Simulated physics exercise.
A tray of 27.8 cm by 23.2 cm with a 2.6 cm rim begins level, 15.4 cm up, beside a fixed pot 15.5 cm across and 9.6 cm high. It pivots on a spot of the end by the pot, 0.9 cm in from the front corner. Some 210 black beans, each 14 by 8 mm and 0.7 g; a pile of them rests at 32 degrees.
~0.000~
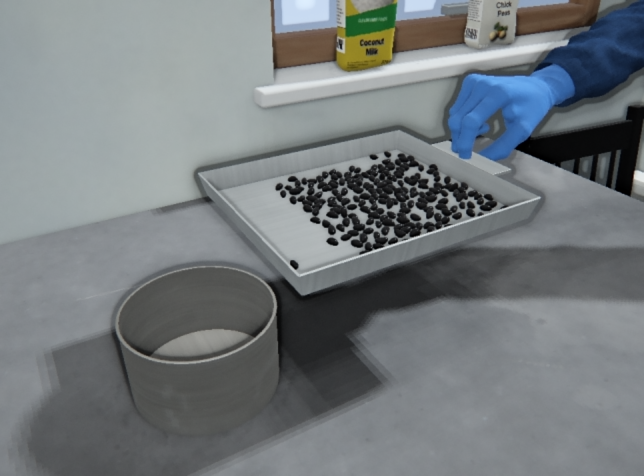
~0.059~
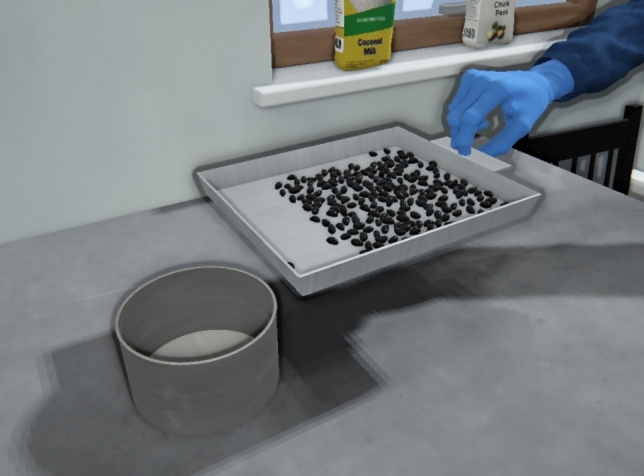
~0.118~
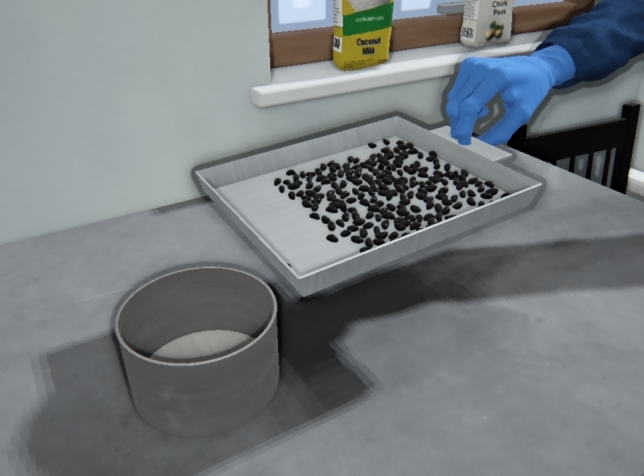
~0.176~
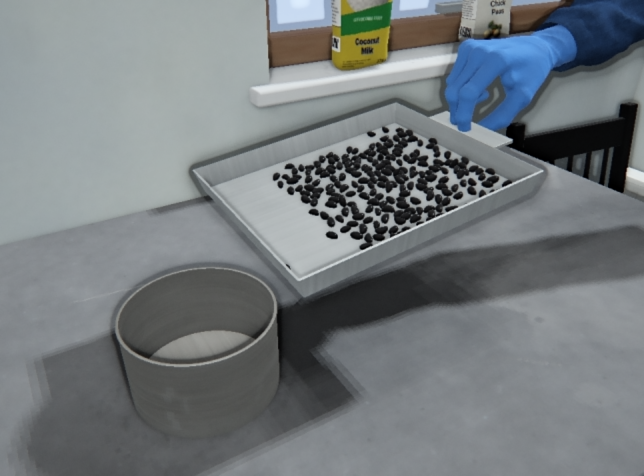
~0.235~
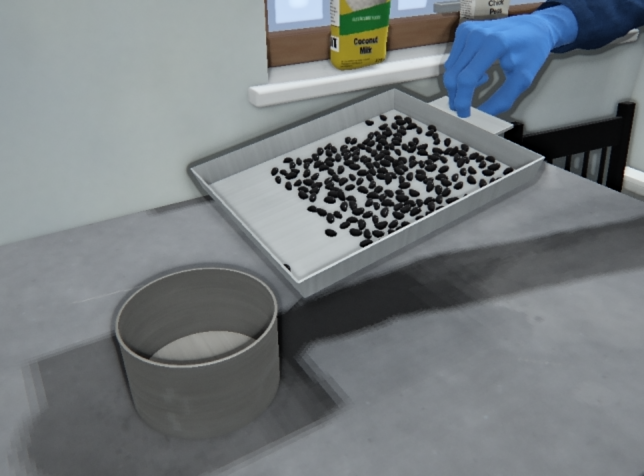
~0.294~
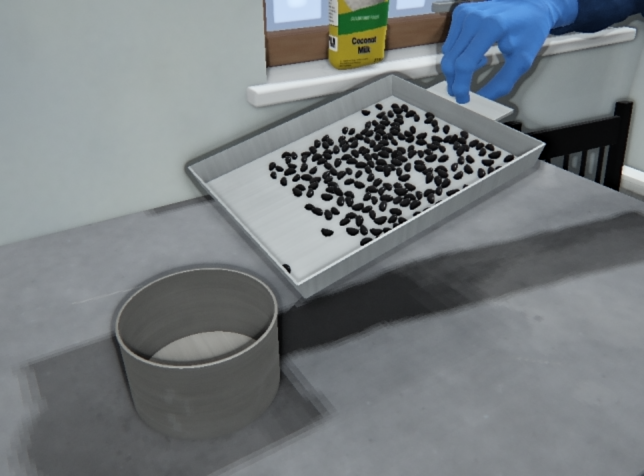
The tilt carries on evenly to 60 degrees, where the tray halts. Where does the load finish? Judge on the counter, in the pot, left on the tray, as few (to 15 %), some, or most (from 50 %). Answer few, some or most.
On the counter: Few; in the pot: Few; left on the tray: Most.
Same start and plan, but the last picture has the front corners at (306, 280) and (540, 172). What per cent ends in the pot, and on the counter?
Pot 0, counter 15.
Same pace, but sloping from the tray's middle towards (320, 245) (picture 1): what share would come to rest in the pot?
Some 0 per cent.
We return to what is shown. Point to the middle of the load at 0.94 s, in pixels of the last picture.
At about (268, 232).
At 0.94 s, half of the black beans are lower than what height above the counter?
About 20 cm.
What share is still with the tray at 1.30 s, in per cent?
About 85 per cent.
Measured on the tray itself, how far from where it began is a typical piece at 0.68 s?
About 7 cm.
Then, at 0.68 s, tilt 36 degrees; the tray holds 100 %, the pot 0 %.
After 0.94 s, tilt 51 degrees; the tray holds 100 %, the pot 0 %.
After 1.30 s, tilt 60 degrees; the tray holds 85 %, the pot 5 %.
At rest (2.1 s), counter 5 %, pot 5 %, tray 85 %.
